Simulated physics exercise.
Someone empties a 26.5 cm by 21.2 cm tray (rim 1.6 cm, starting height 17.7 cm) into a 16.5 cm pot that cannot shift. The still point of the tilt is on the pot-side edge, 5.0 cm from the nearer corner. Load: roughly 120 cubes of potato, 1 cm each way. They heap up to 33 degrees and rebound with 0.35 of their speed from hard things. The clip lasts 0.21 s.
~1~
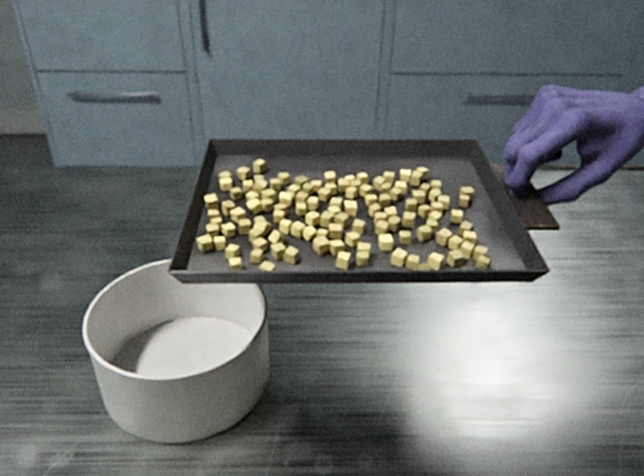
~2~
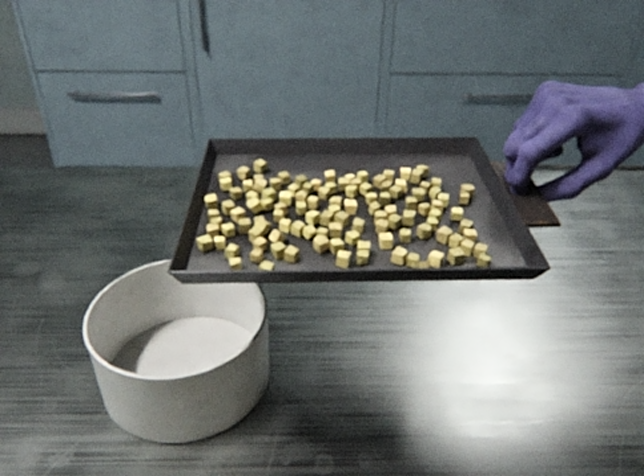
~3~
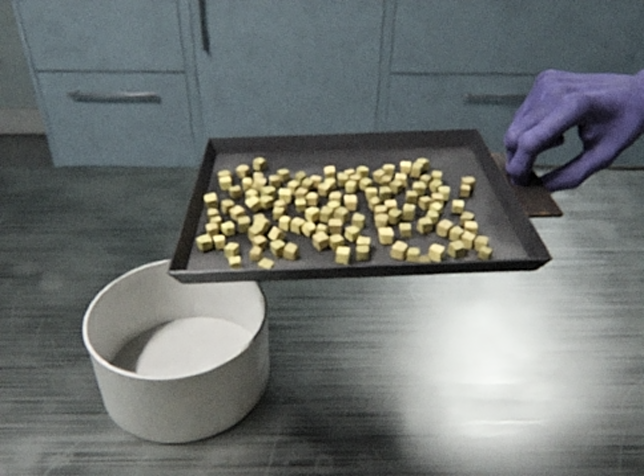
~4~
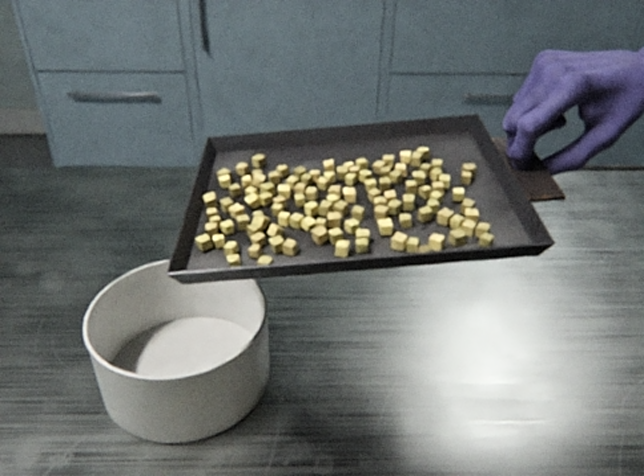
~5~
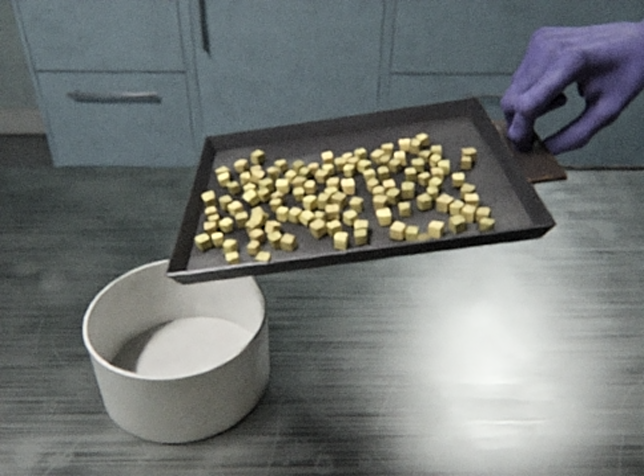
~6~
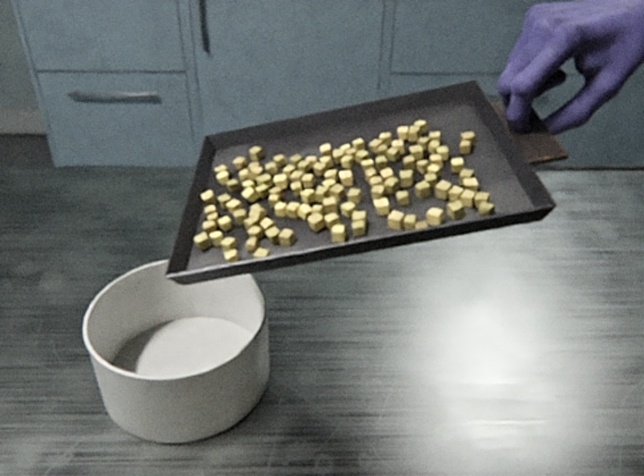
In a kitchen with blue-grey cabinets, a purple-gloved hand holds a dark tray of small yellow potato cubes above a white pot and gradually raises the right side, tilting the tray down toward the left while the cubes barely shift.
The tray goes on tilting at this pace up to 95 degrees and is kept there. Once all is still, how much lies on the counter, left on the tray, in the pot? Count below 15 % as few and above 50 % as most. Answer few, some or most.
On the counter: Some; left on the tray: Few; in the pot: Most.
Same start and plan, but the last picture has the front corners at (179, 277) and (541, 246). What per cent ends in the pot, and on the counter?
Pot 25, counter 75.
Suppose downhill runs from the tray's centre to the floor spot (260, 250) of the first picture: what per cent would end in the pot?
About 40 per cent.
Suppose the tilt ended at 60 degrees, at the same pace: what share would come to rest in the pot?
In that case some 40 per cent.
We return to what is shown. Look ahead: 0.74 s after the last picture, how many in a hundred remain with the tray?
Roughly 50 per cent.
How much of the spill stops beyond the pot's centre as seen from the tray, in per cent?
Roughly 90 per cent.
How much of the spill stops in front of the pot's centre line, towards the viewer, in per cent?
Roughly 70 per cent.
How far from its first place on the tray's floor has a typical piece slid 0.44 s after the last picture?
Roughly 6 cm.
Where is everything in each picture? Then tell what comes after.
In the first frame, tray tilt 0 degrees, front corners at (180, 266) and (537, 265); middle of the pieces at (334, 213); pot at (178, 311).
In the second frame, tray tilt 1 degrees, front corners at (180, 266) and (538, 262); middle of the pieces at (334, 212).
In the third frame, tray tilt 2 degrees, front corners at (179, 266) and (539, 253); middle of the pieces at (334, 208).
In the fourth frame, tray tilt 6 degrees, front corners at (178, 267) and (541, 238), lowest corner left front; middle of the pieces at (333, 202).
In the fifth frame, tray tilt 9 degrees, front corners at (177, 268) and (542, 220), lowest corner left front; middle of the pieces at (332, 194).
In the sixth frame, tray tilt 13 degrees, front corners at (176, 269) and (542, 201), lowest corner left front; middle of the pieces at (330, 187); pot at (178, 311).
Then, 0.44 s after the last picture, tilt 52 degrees; the tray holds 100 %, the pot 0 %.
Then, 0.74 s after the last picture, tilt 78 degrees; the tray holds 50 %, the pot 20 %.
Then, 1.14 s after the last picture, tilt 95 degrees; the tray holds 0 %, the pot 60 %.
In the end, counter 30 %, tray 0 %, pot 70 %.
